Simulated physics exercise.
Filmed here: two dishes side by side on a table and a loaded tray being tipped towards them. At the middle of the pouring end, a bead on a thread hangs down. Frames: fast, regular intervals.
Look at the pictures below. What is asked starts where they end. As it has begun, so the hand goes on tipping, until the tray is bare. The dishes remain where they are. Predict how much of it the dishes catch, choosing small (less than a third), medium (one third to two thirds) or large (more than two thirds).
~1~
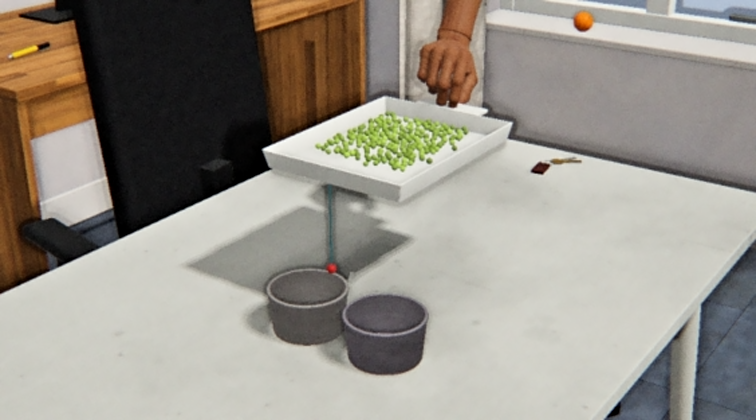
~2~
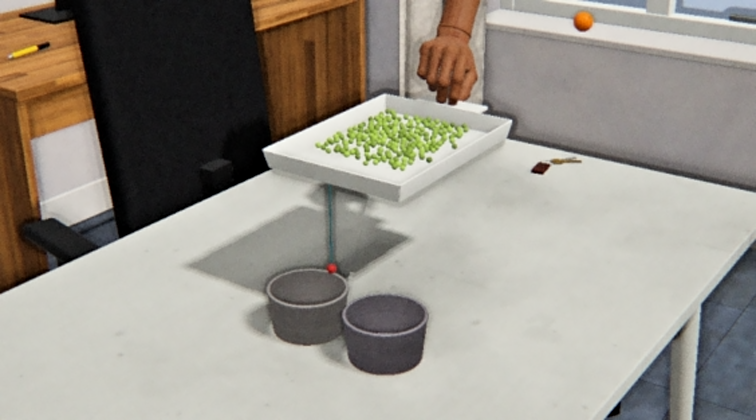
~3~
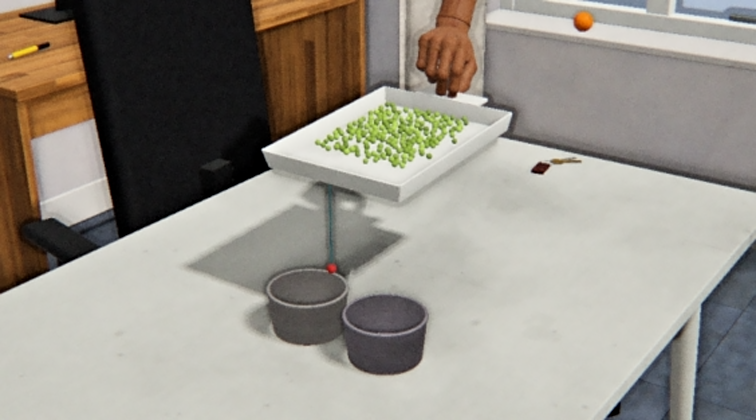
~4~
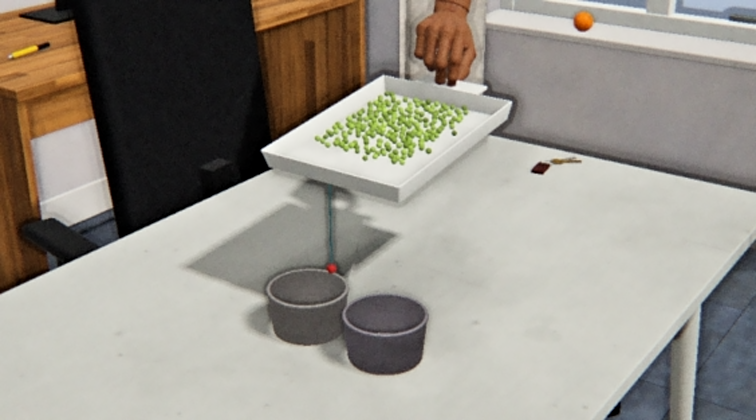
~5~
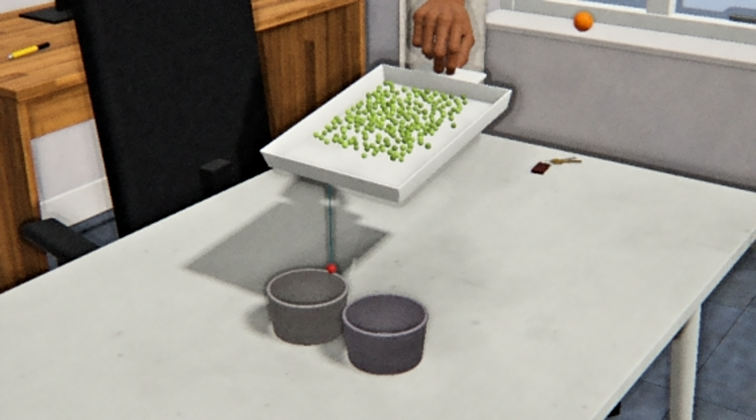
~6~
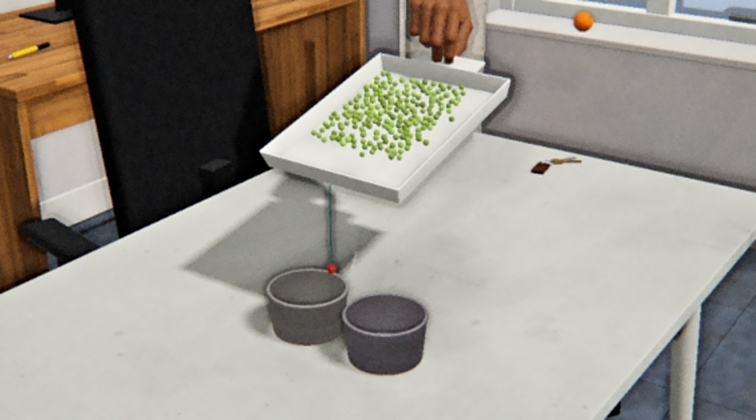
The catch is medium, between one third and two thirds.
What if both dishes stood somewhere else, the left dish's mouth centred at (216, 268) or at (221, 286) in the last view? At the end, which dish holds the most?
Try one: The rightmost one; try two: The rightmost one.
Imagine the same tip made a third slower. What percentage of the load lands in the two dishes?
That works out at roughly 60 per cent.
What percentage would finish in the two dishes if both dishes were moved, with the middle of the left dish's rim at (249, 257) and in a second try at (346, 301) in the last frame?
You'd get 10 in a hundred the first time and 40 in a hundred the second.
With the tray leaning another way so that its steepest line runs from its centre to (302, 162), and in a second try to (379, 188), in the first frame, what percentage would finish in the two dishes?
First case around 0 per cent, second case 100 per cent.
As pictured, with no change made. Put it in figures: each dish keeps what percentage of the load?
Left dish 30, right dish 20 %.
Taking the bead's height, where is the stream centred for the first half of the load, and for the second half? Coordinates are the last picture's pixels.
Roughly at (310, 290) first, and then at (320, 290).
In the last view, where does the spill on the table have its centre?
Those pieces end up centred close to (269, 361).
Just after the last frame, tray tipped steeply; almost all on the tray; just a few in the right dish; just a few outside both; just a few in the air.
A moment on, tray tipped right over; roughly two thirds on the tray; just a few in the right dish; just a few in the left dish; just a few outside both; roughly a third in the air.
Further on, tray tipped past a quarter turn; roughly a quarter in the right dish; roughly a quarter in the left dish; roughly half outside both.
When it is over, tray tipped past a quarter turn; roughly a quarter in the right dish; roughly a quarter in the left dish; roughly half outside both.
